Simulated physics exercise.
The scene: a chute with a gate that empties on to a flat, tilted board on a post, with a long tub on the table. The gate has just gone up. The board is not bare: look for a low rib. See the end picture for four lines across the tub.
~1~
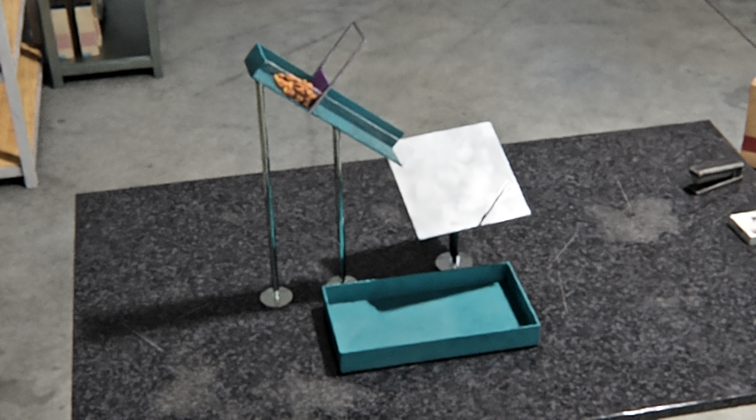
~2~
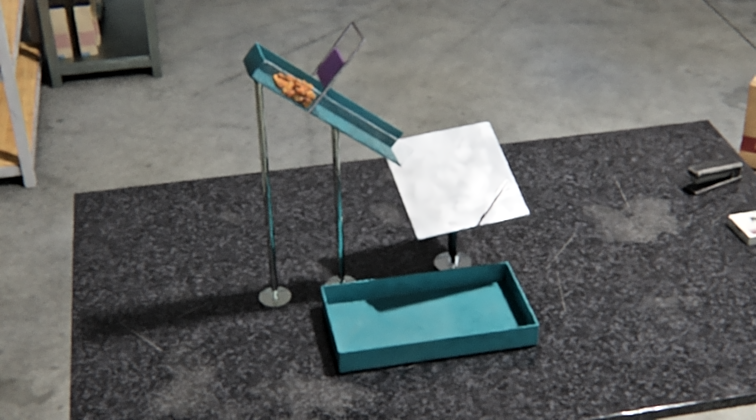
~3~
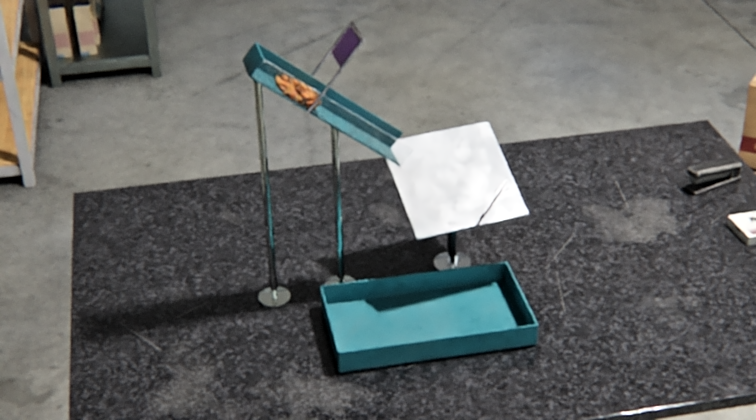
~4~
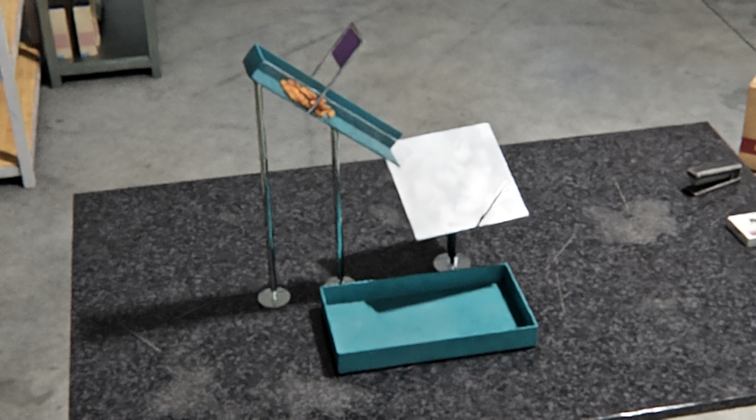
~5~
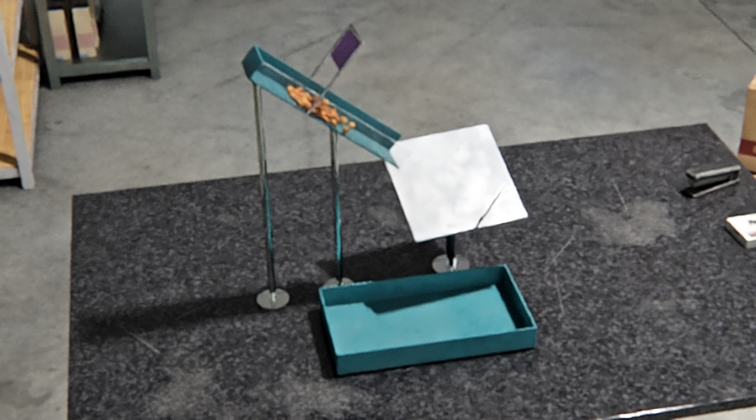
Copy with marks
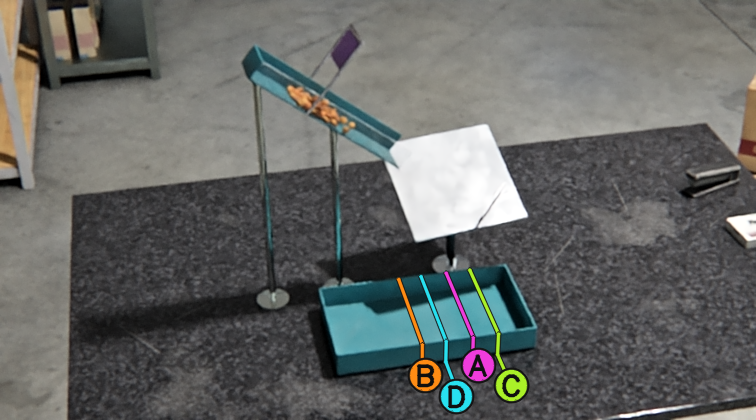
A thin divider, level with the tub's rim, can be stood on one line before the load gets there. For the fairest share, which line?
C works best here.
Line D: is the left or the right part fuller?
Right.
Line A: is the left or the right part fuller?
More lands on the right.
On the marked copy, line A crosses the front rim at (473, 336); line B crosses the front rim at (422, 343); line C crosses the front rim at (498, 333); line D crosses the front rim at (445, 340).
With A, of what is caught, not one piece on the left of the divider, every piece on the right.
With B, of what is caught, not one piece on the left of the divider, every piece on the right.
With C, of what is caught, roughly a third on the left of the divider, roughly two thirds on the right.
With D, of what is caught, not one piece on the left of the divider, every piece on the right.
